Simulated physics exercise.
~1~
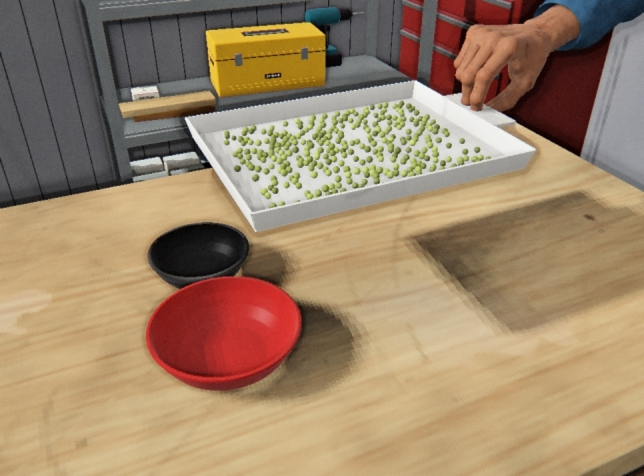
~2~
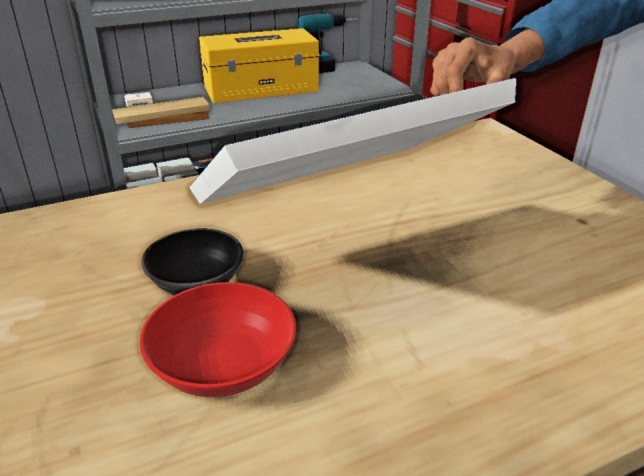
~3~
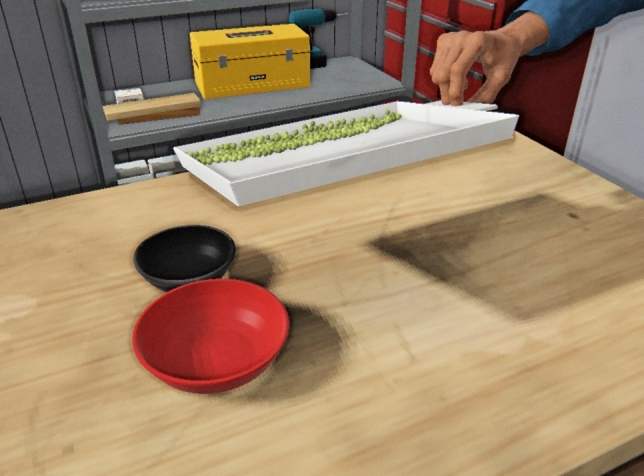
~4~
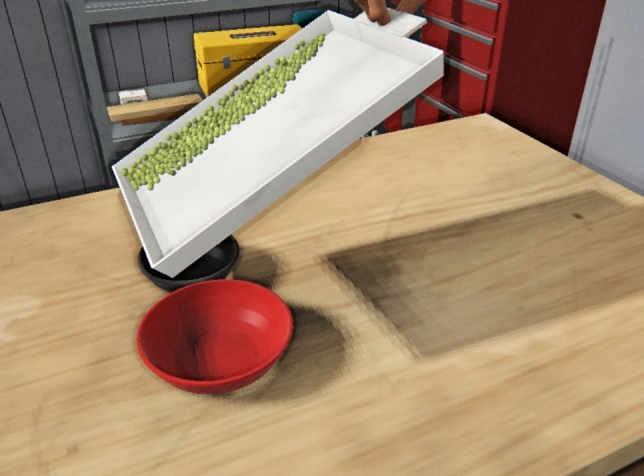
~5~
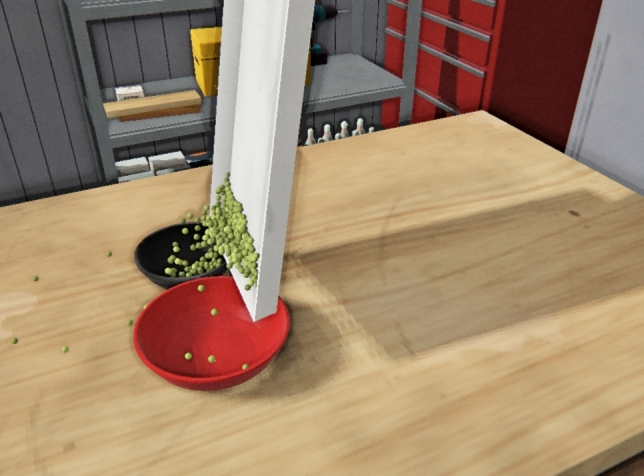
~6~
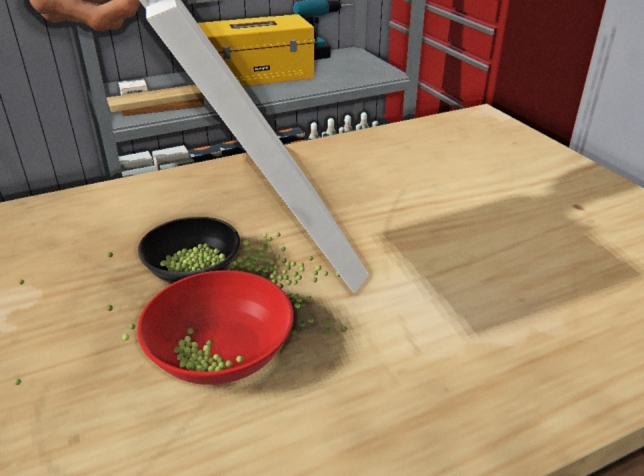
Hand tilting a white tray of green peas, levelling it, then tipping them into black and red bowls and across the table.
